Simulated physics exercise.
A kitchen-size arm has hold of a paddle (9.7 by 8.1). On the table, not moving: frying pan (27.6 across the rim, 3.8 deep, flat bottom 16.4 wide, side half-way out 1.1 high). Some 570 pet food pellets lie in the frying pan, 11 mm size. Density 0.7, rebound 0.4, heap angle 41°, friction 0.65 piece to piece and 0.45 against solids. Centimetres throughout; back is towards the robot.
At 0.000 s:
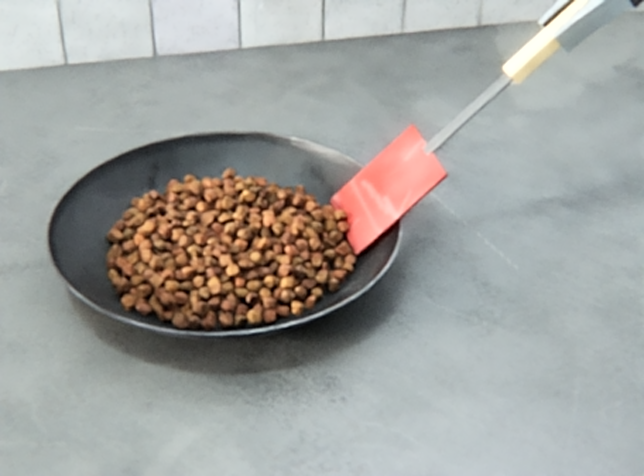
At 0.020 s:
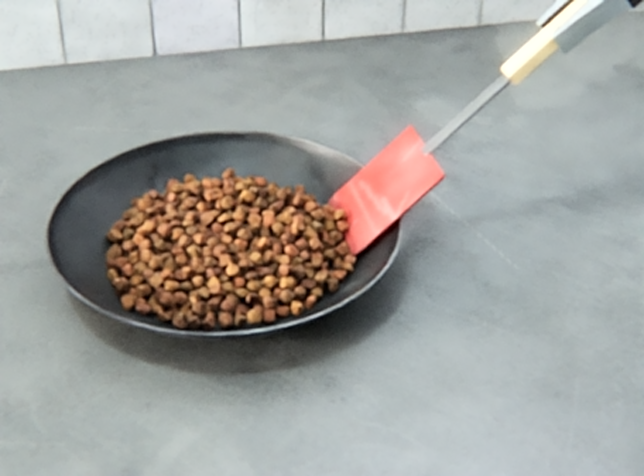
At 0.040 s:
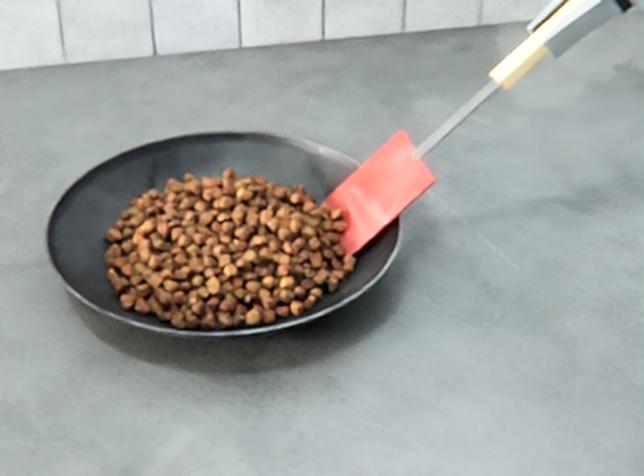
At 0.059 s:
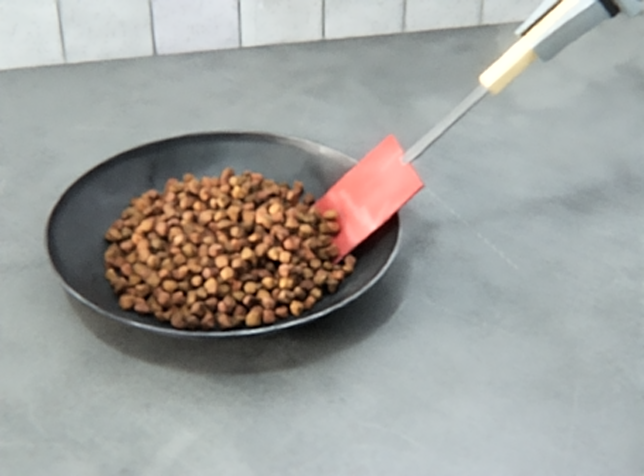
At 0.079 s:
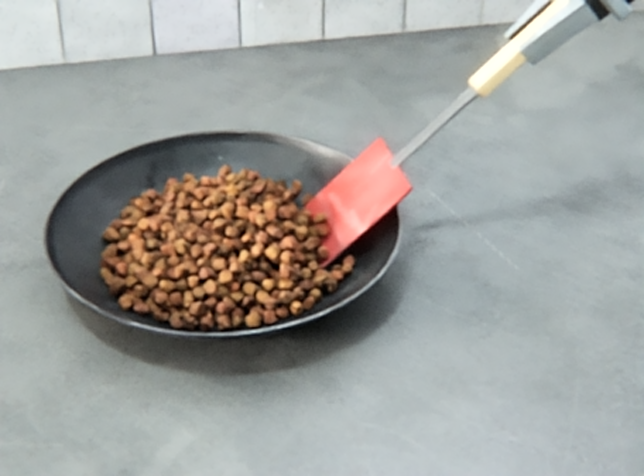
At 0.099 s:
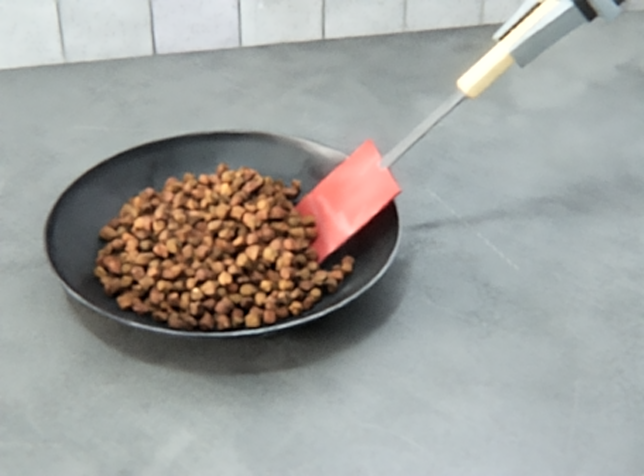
We see a robotic arm holding a red paddle at the right side of a dark pan heaped with brown pellets on a grey table; the paddle slides slowly left and slightly down, nudging the nearest pellets a little leftward.
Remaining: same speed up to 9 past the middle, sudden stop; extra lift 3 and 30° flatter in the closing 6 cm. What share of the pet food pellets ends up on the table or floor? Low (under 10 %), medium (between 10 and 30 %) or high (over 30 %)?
Share on the table or floor: Low (under 10 %).
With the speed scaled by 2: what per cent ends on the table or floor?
About 25 per cent.
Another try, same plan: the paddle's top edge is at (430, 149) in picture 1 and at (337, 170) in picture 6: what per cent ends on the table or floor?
About 30 per cent.
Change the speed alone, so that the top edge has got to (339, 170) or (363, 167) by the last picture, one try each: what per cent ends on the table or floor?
Some 25 and 15 per cent.
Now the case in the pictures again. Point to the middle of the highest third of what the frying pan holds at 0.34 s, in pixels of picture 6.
Around (127, 230).
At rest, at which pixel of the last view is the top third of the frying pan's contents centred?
At about (99, 234).
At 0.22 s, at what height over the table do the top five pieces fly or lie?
About 4 cm.
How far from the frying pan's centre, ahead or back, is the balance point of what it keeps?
Some 5.0 cm ahead.
After 0.22 s, sloping 43°, highest piece 4 above the table; 572 in the frying pan.
After 0.34 s, sloping 32°, highest piece 5 above the table; 572 in the frying pan.
After 0.60 s, sloping 13°, highest piece 6 above the table; 538 in the frying pan, 33 on the table or floor, 1 on the blade or in flight.
After 1.65 s, sloping 13°, highest piece 6 above the table; 535 in the frying pan, 37 on the table or floor.
At rest, 535 in the frying pan, 37 on the table or floor. That is 6 % on the table or floor.
